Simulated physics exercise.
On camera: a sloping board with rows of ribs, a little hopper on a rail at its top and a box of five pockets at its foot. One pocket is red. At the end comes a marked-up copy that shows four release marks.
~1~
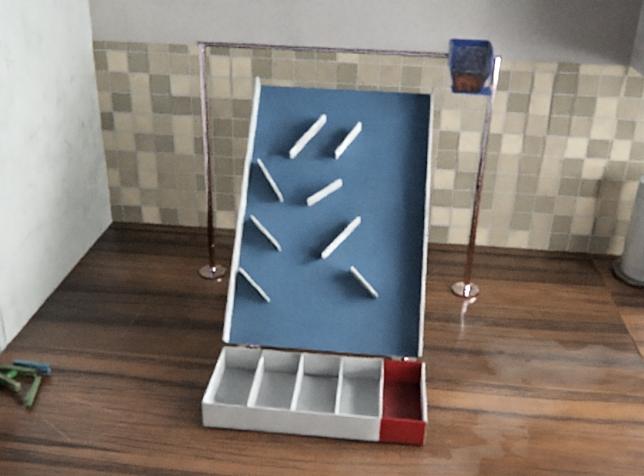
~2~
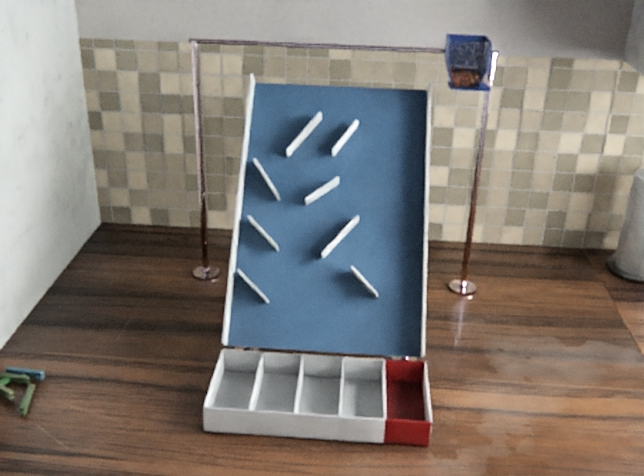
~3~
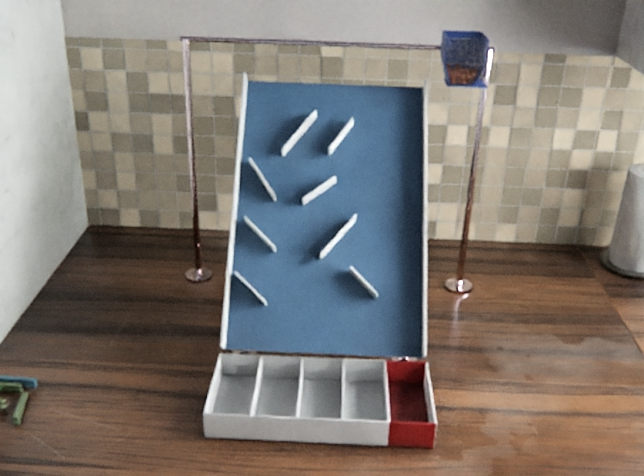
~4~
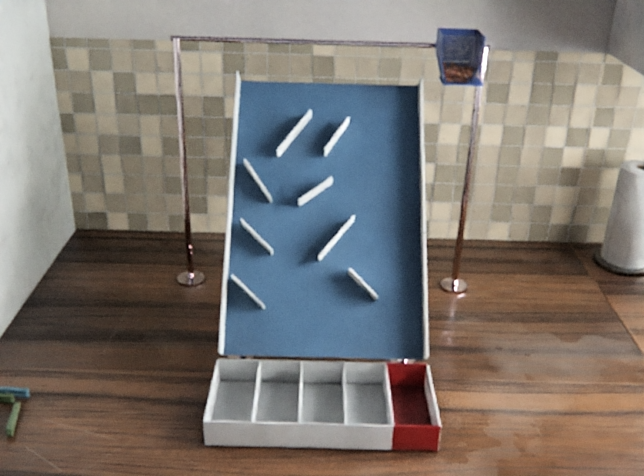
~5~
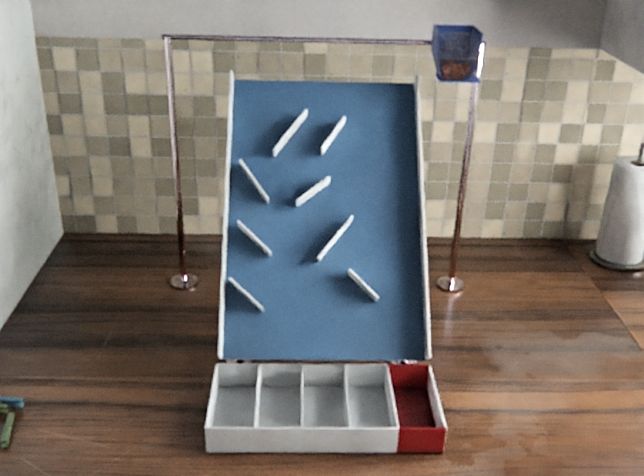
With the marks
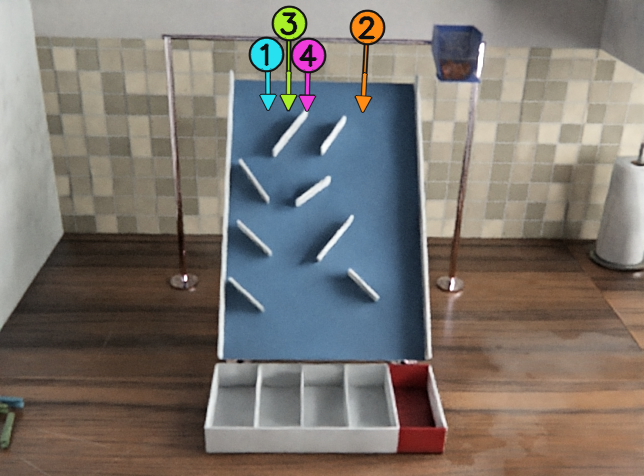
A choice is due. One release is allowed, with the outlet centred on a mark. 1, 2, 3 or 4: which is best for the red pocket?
2 is best.
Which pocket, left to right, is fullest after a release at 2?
It is the fifth one.
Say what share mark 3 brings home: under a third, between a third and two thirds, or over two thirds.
Mark 3 gives under a third.
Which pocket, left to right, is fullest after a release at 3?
The third from the left.
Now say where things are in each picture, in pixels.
Hopper at (468, 79), clay pellets, door shut, in the first picture.
Ribs (286, 151) to (321, 112), (333, 150) to (357, 119), (254, 158) to (278, 195), in the second picture.
Ribs (302, 199) to (336, 176), (245, 216) to (275, 247), (321, 254) to (356, 215), in the third picture.
Ribs (232, 275) to (263, 305), (350, 269) to (378, 297), in the fourth picture.
Red pocket at (421, 439), number 5 of 5 from the left, in the fifth picture.
On the marked copy, mark 1 meets the board at (268, 104); mark 2 meets the board at (363, 106); mark 3 meets the board at (288, 104); mark 4 meets the board at (307, 105).
With 1, none in the red pocket, most in other pockets, a small part held on the board, a small part outside the box.
With 2, most in the red pocket, a small part in other pockets, a small part outside the box.
With 3, none in the red pocket, most in other pockets, a stray few held on the board, a small part outside the box.
With 4, none in the red pocket, nearly all in other pockets, a stray few outside the box.
